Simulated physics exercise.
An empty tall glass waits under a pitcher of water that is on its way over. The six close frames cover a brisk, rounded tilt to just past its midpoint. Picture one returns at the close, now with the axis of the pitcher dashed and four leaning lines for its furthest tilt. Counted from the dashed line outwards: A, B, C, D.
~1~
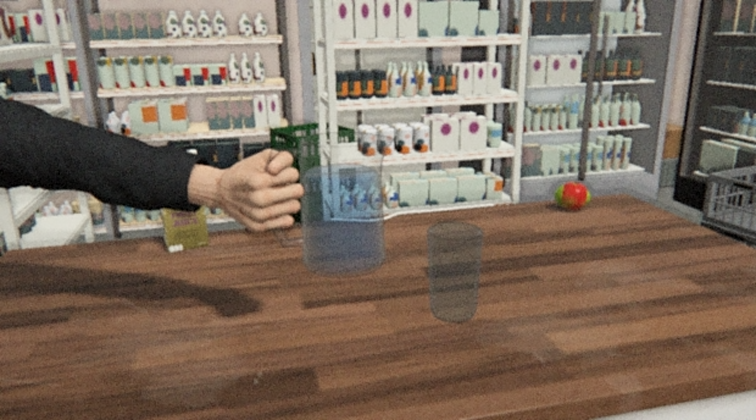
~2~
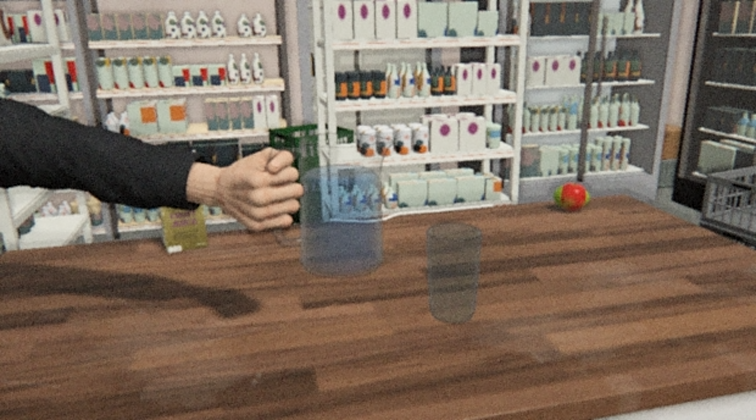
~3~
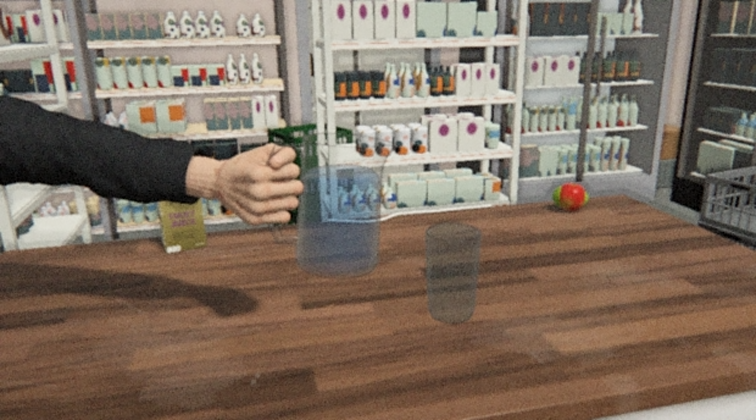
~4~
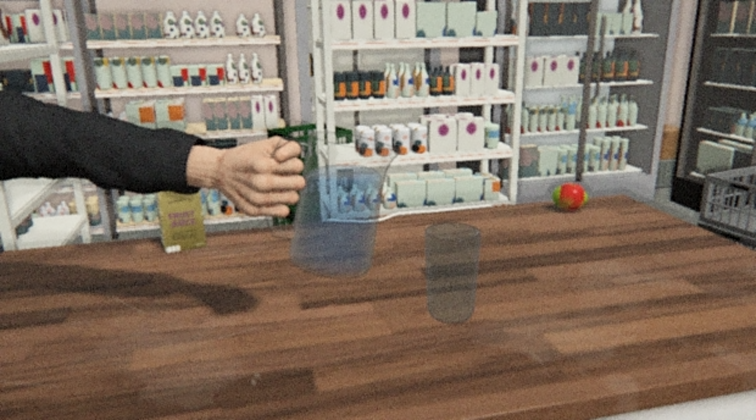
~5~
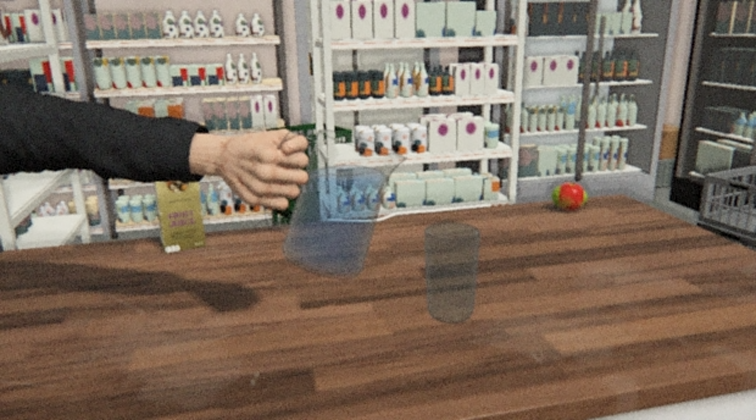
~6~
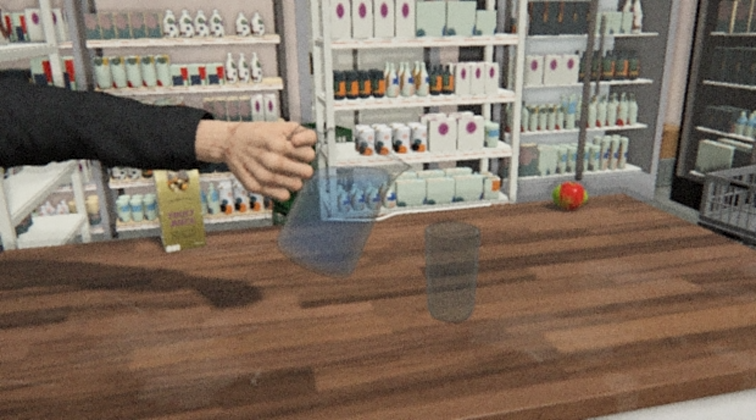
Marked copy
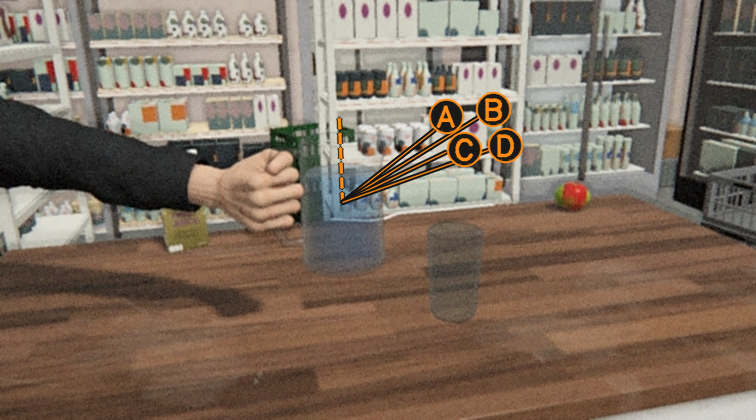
A hand in a dark sleeve held a clear pitcher of bluish water upright above a wooden counter, then gradually tilted it to the right toward an empty tall glass, with no water leaving it.
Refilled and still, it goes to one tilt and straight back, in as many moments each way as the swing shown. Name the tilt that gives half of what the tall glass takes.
I would pick mark B.
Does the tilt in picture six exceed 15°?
Yes.
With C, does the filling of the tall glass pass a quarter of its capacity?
Yes.
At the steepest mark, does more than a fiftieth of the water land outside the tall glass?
Yes.
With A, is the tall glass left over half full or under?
Under half.
In orange, A at (434, 129); B at (478, 117); C at (446, 152); D at (489, 149).
With A, the tall glass ends with about 32 % of what it can hold.
With B, the tall glass ends with about 51 % of what it can hold.
With C, the tall glass ends with about 74 % of what it can hold.
With D, the tall glass ends with about 85 % of what it can hold; 10 % of the water is spilt.
